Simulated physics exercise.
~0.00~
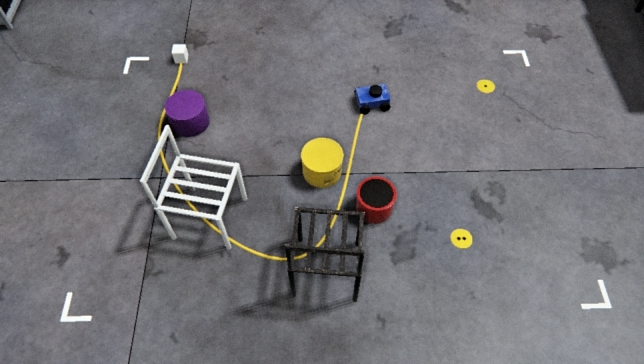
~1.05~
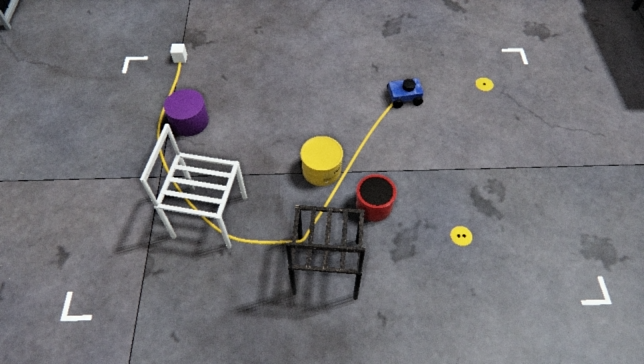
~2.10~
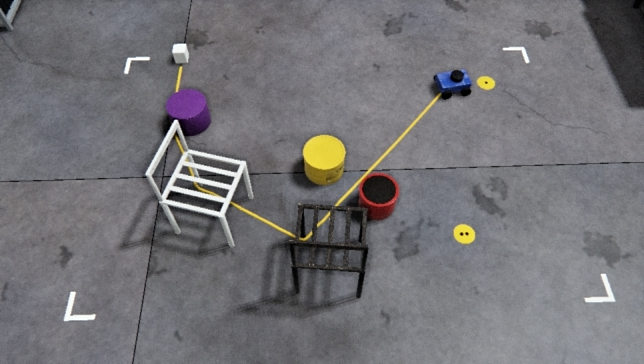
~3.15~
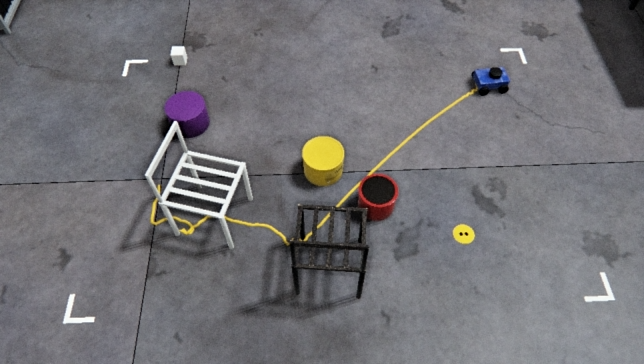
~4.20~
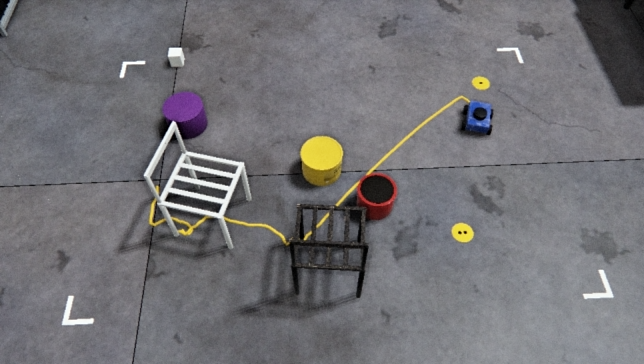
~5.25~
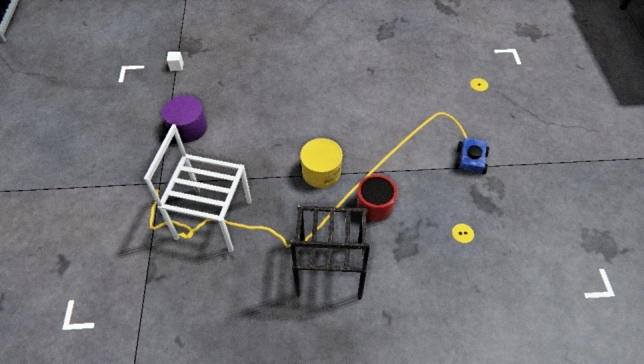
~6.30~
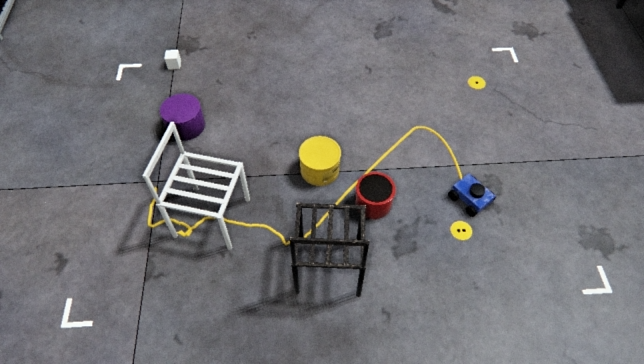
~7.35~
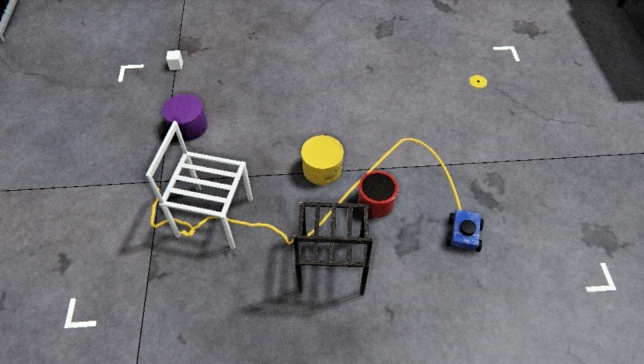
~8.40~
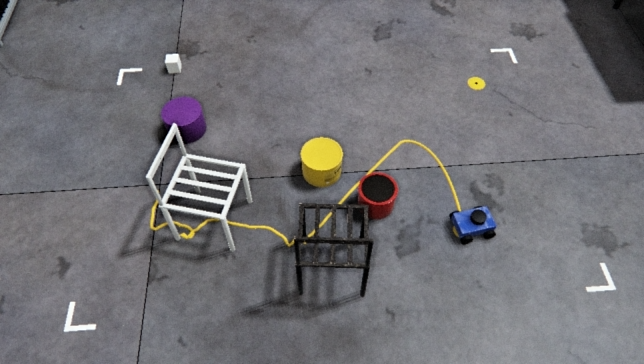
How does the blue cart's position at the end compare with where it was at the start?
At the start the cart is near the top, just right of centre and above the yellow bucket and red pot. By the end it is farther right and lower down, on the lower yellow mark to the right of the red pot.
A small blue cart trails a yellow lead across a grey workshop floor with white corner marks, seen from high above. The lead winds from a white block at upper left past a purple tub, a white chair, a black chair, a yellow bucket and a red pot. The cart rolls right towards the upper yellow mark, drawing the lead tight until it comes away from the block and lies slack around the white chair. The cart then turns and rolls down to the lower yellow mark, where it stops, with the lead unplugged and the tub, chairs, bucket and pot still in place.
